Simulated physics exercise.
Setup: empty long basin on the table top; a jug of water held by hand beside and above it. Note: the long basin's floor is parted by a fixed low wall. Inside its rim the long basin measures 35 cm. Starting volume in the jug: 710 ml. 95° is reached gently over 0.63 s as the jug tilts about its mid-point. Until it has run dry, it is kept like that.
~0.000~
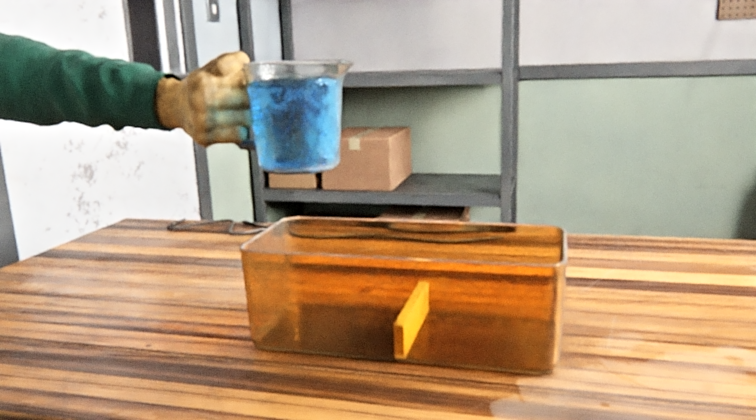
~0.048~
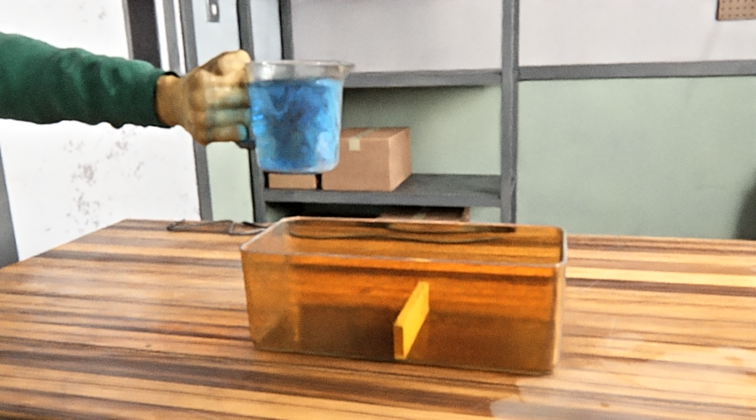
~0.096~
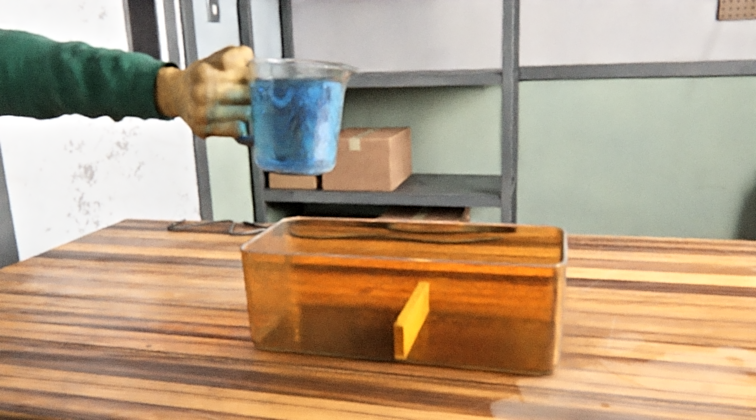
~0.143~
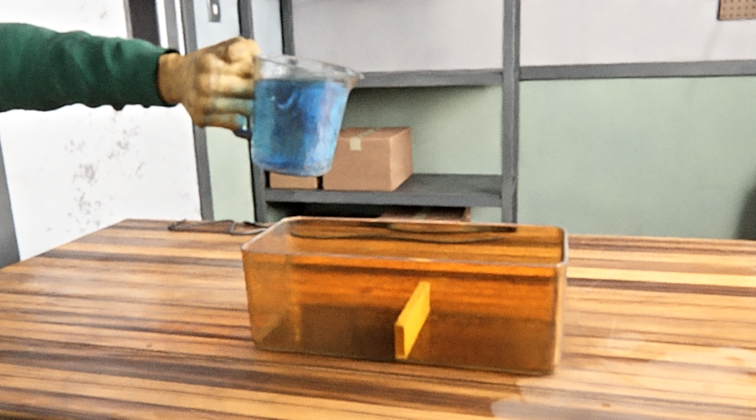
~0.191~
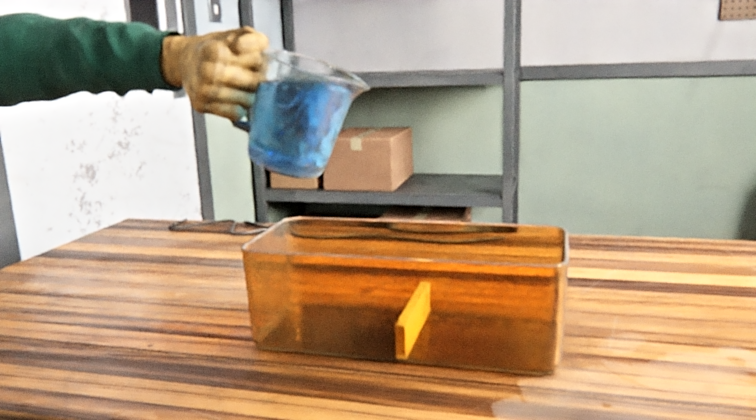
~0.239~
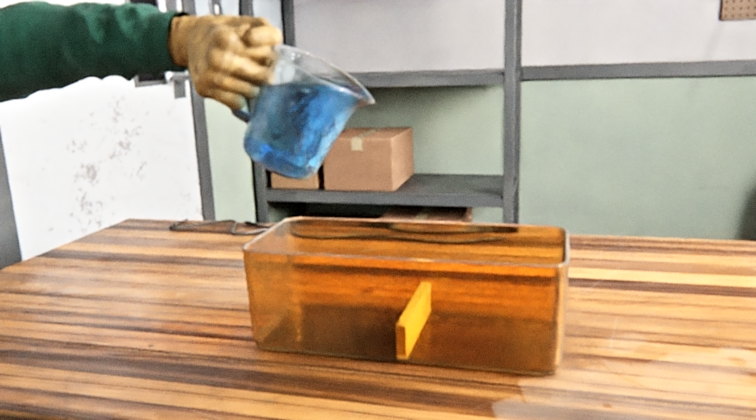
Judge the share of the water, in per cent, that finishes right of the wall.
79 percent, roughly.
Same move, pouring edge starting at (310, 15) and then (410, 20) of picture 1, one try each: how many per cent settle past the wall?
Near 15 in a hundred on the first go and near 90 in a hundred on the second.
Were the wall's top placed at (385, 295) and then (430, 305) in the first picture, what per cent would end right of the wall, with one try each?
Roughly 95 per cent, then 35 per cent.
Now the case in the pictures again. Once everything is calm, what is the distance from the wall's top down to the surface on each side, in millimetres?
Roughly 34 mm on the left side and roughly 14 mm on the right.
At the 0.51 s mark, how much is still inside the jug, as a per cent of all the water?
I'd estimate some 62 % remains.
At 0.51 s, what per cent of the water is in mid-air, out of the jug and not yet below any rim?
It comes to roughly 24 per cent.
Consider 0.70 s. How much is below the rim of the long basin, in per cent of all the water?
Looks like about 60 % of the whole amount.
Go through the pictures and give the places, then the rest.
Tilt 0°; pouring edge (353, 62); surface from (256, 79) to (341, 78); the long basin's rim runs from (263, 234) to (565, 246); the wall's top is at (413, 302), in the first frame.
Tilt 1°; pouring edge (355, 64); surface from (257, 79) to (341, 78), in the second frame.
Tilt 5°; pouring edge (358, 69); surface from (260, 77) to (344, 80), in the third frame.
Tilt 12°; pouring edge (364, 77); surface from (263, 78) to (348, 82), in the fourth frame.
Tilt 20°; pouring edge (369, 88); surface from (266, 84) to (358, 85), in the fifth frame.
Tilt 30°; pouring edge (374, 102); surface from (265, 95) to (368, 92), in the sixth frame.
By 0.51 s the tilt is 86° and 62 per cent is still to pour, 0 is left of the wall and 14 right of it.
By 0.70 s the tilt is 95° and 22 per cent is still to pour, 9 is left of the wall and 50 right of it.
By 0.91 s the tilt is 95° and 6 per cent is still to pour, 11 is left of the wall and 77 right of it.
By 1.13 s the tilt is 95° and 2 per cent is still to pour, 18 is left of the wall and 79 right of it.
At rest 20 per cent lies left of the wall, 79 right of it and 1 outside.
